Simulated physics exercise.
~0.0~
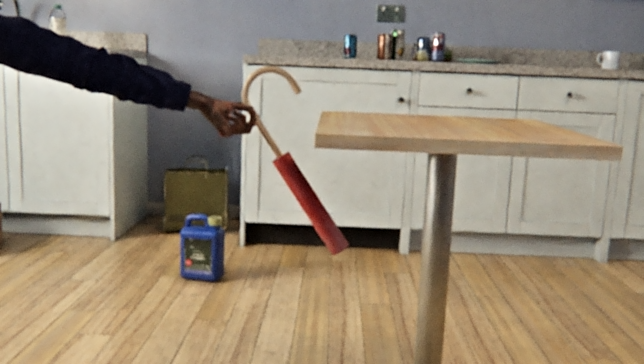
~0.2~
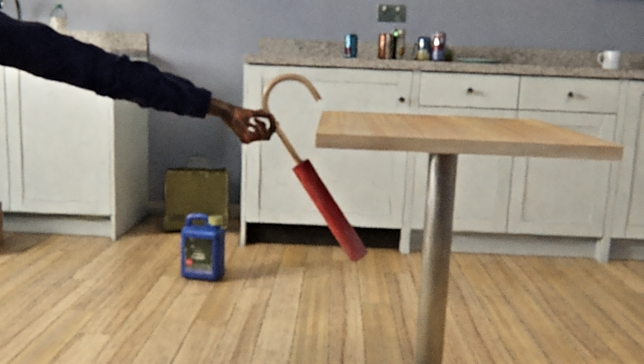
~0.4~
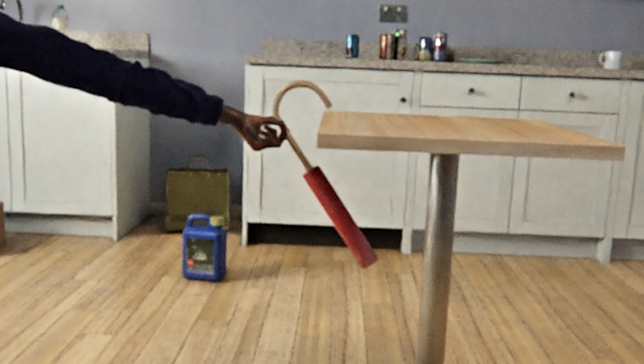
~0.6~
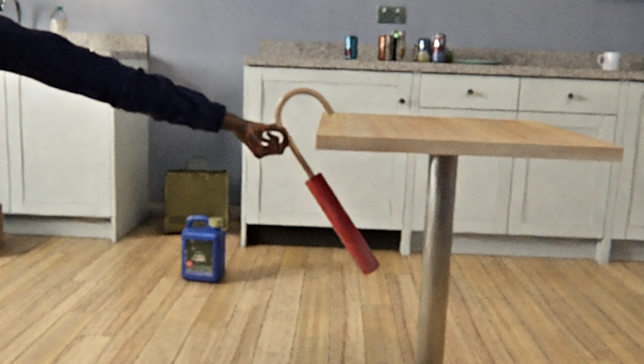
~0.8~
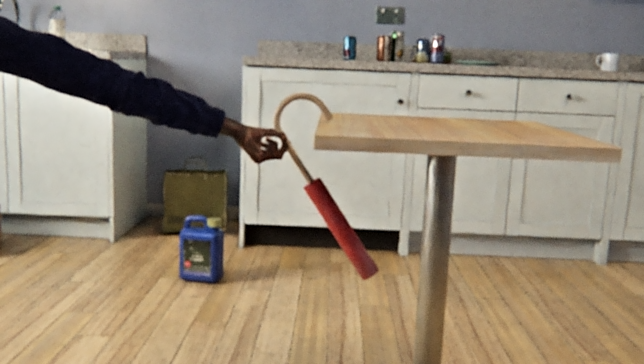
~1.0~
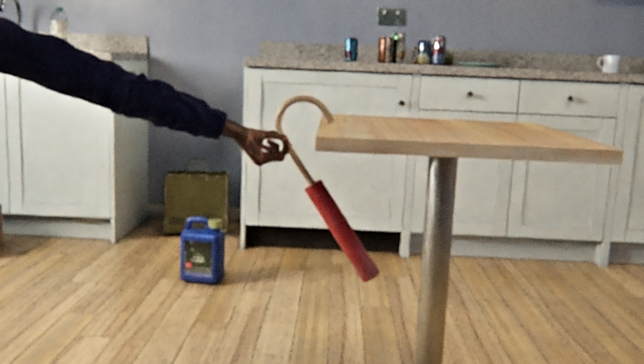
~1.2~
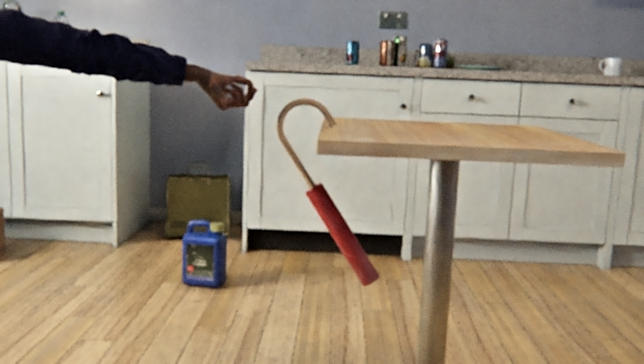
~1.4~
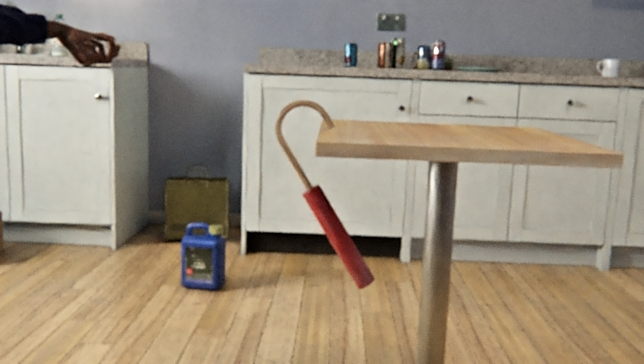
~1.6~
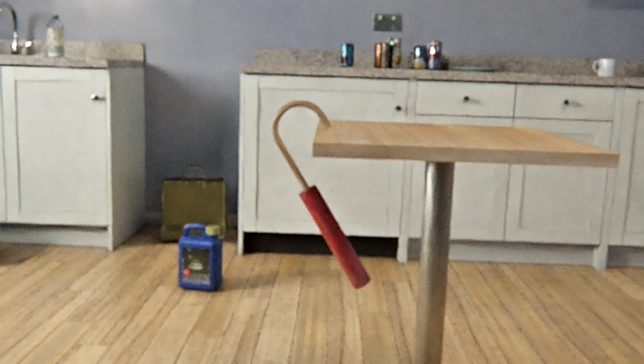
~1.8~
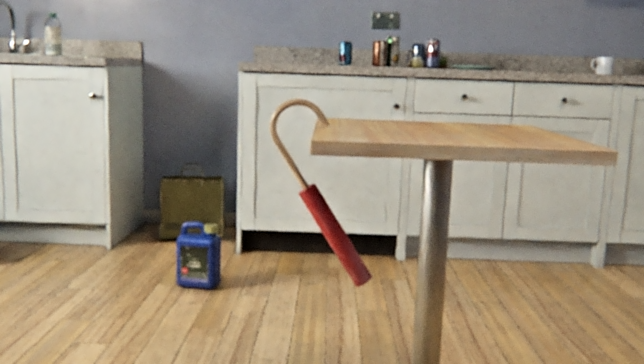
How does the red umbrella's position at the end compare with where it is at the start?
At the start the red umbrella is held in a hand just left of the table. By the end it is slightly lower and further right, hanging by its curved handle from the table's left edge.
